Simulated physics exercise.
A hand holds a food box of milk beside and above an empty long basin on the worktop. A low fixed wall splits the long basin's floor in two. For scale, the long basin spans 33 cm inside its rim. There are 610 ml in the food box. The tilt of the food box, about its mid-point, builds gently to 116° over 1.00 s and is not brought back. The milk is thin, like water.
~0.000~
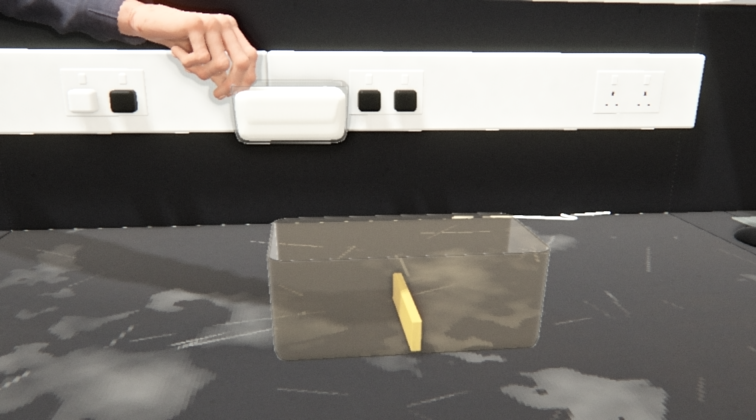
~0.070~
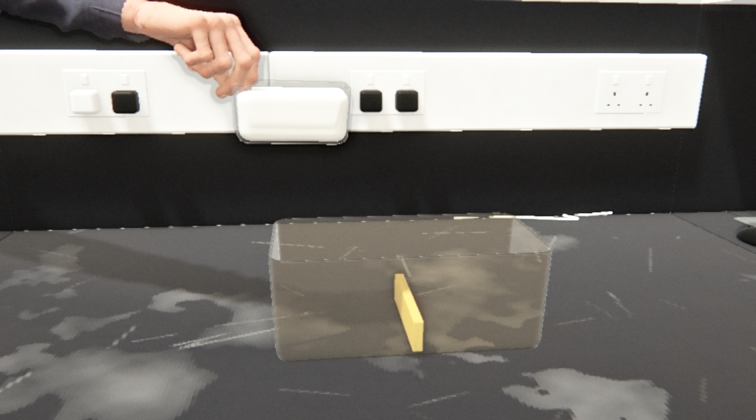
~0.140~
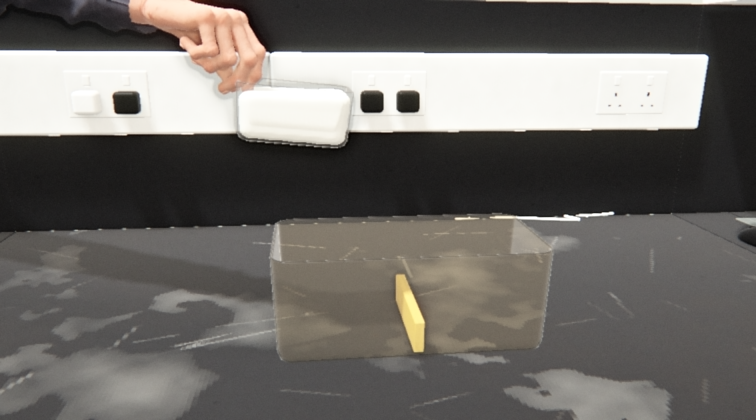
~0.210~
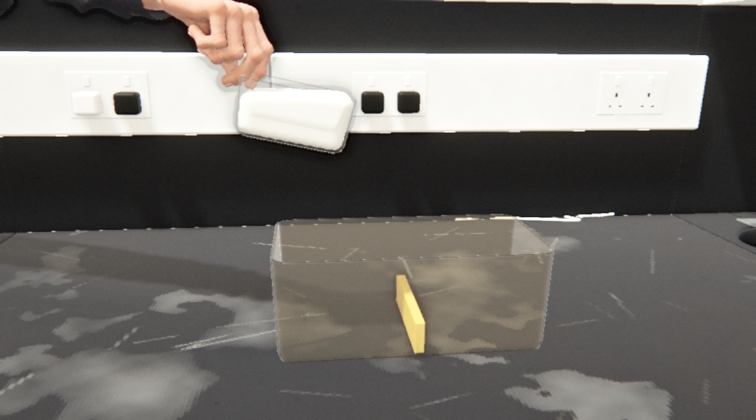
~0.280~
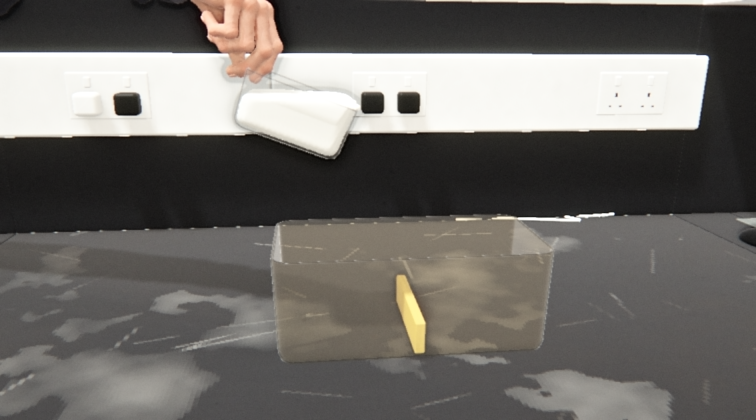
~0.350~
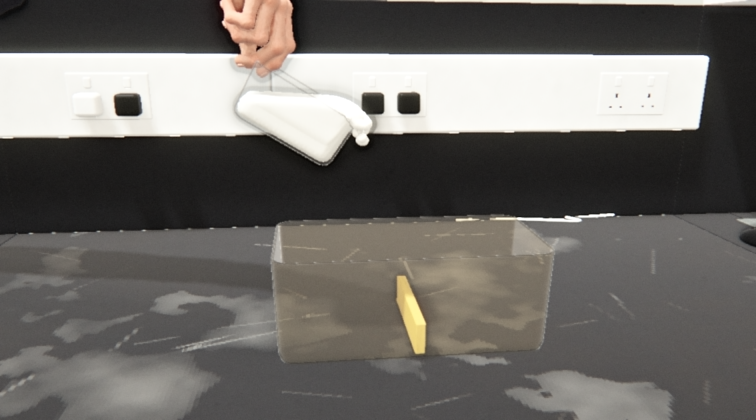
A hand tilting a clear food box of milk rightward above an empty long basin, milk starting to run over its edge.
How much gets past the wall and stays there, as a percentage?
About 53 per cent.
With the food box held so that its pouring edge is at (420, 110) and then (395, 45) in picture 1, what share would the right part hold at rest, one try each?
First 90, then 75 per cent.
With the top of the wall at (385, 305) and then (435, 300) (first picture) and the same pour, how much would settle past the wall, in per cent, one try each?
First 70, then 10 per cent.
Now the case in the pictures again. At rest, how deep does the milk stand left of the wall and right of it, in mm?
Left about 10 mm, right about 14 mm.
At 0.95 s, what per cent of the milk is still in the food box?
About 1 per cent.
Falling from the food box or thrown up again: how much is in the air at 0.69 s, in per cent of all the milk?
About 34 per cent.
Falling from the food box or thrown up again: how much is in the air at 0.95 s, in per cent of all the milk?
Near 4 in a hundred.
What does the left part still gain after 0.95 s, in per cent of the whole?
Some 4 per cent.
By 0.69 s the tilt is 91° and 15 per cent is still to pour, 15 is left of the wall and 37 right of it.
By 0.95 s the tilt is 115° and 1 per cent is still to pour, 42 is left of the wall and 52 right of it.
By 1.21 s the tilt is 116° and 0 per cent is still to pour, 46 is left of the wall and 53 right of it.
By 1.50 s the tilt is 116° and 0 per cent is still to pour, 46 is left of the wall and 53 right of it.
At rest 46 per cent lies left of the wall, 53 right of it and 1 outside.
